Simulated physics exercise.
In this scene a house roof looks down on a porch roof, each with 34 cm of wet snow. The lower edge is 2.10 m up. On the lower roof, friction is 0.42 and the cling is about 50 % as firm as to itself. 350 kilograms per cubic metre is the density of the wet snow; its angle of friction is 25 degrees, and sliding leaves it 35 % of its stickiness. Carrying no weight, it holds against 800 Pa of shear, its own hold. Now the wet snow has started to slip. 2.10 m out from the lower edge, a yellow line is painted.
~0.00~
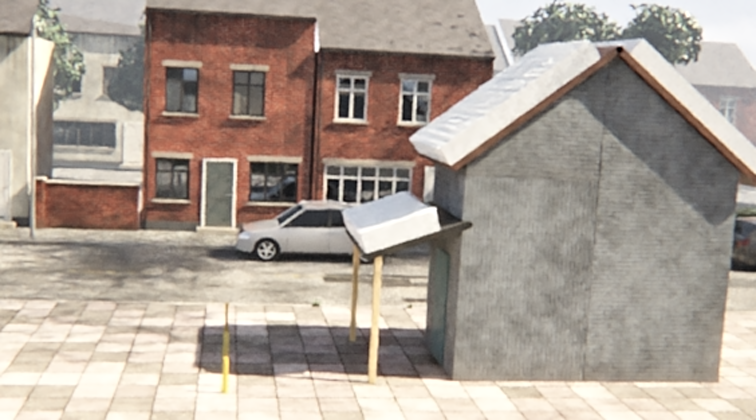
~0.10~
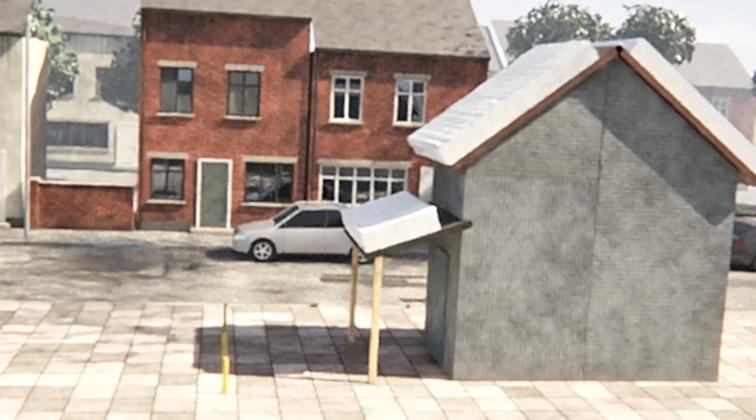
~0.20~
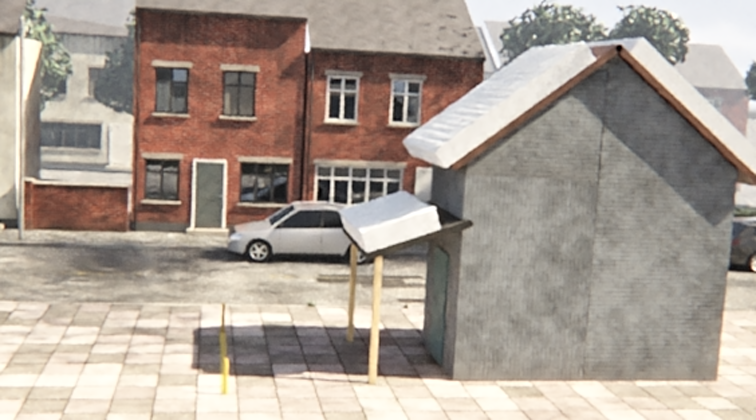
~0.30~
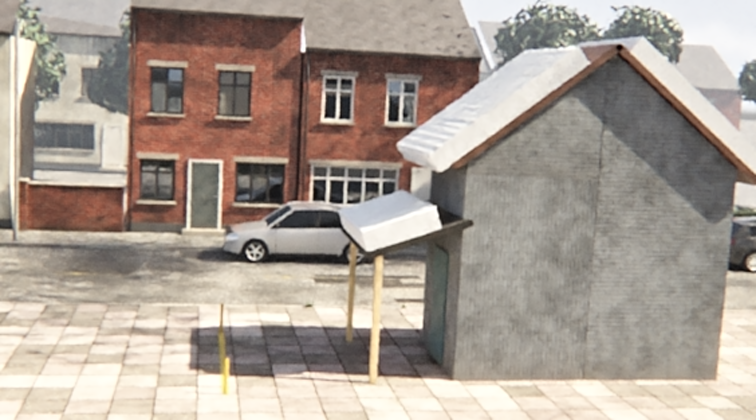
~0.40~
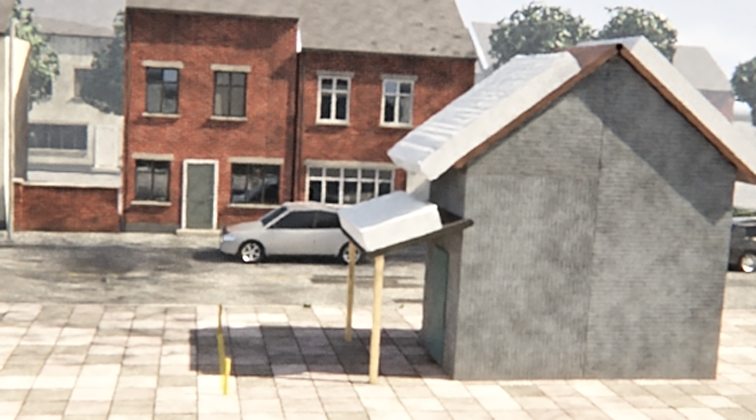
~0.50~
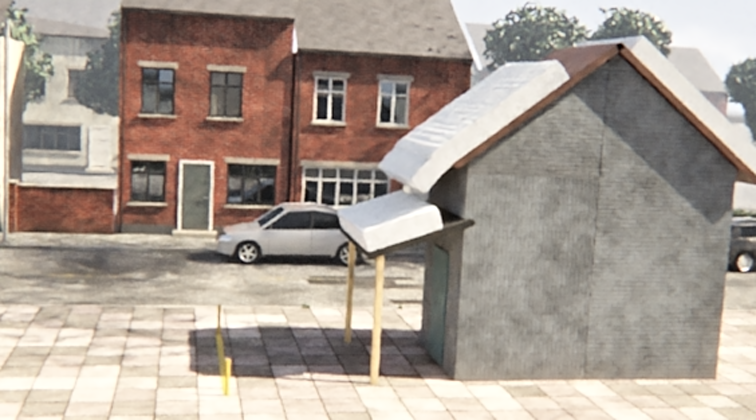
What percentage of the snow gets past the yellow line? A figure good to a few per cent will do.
I would put it near 44 percent.
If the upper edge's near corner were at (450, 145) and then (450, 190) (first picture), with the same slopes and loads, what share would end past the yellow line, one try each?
Roughly 45 per cent first and 35 per cent second.
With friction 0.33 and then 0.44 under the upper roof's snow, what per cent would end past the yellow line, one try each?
First some 30 %, after that some 25 %.
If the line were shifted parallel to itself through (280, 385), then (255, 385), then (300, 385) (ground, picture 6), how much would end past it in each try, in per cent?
Respectively about 65 in a hundred, 55 in a hundred and 70 in a hundred.
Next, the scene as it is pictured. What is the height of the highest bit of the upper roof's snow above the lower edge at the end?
Looks like around 0.5 m above that edge.
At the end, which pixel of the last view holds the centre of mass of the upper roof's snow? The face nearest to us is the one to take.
Approximately at pixel (199, 372).
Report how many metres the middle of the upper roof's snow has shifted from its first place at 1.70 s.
I'd say close to 5.6 m.
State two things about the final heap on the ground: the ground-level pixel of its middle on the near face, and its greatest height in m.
It sits close to (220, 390), some 0.4 m high.
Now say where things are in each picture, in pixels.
In the first picture, leading edge of the wet snow at (452, 142).
In the second picture, leading edge of the wet snow at (450, 142), its middle shifted 2.7 cm, 1 % of it past the upper edge, in one piece.
In the third picture, leading edge of the wet snow at (447, 144), its middle shifted 10 cm, 4 % of it past the upper edge, in one piece.
In the fourth picture, leading edge of the wet snow at (440, 159), its middle shifted 23 cm, 8 % of it past the upper edge, in one piece.
In the fifth picture, leading edge of the wet snow at (432, 169), its middle shifted 42 cm, 15 % of it past the upper edge, in one piece.
In the sixth picture, leading edge of the wet snow at (422, 167), its middle shifted 65 cm, 23 % of it past the upper edge, cracking.
After 1.05 s, none is below the lower edge and 0 % is past the line.
After 1.70 s, 79 % is below the lower edge and 18 % is past the line.
After 2.35 s, 82 % is below the lower edge and 44 % is past the line.
After 3.00 s, 82 % is below the lower edge and 44 % is past the line.
After 3.10 s, at the end, 82 % is below the lower edge and 44 % is past the line.
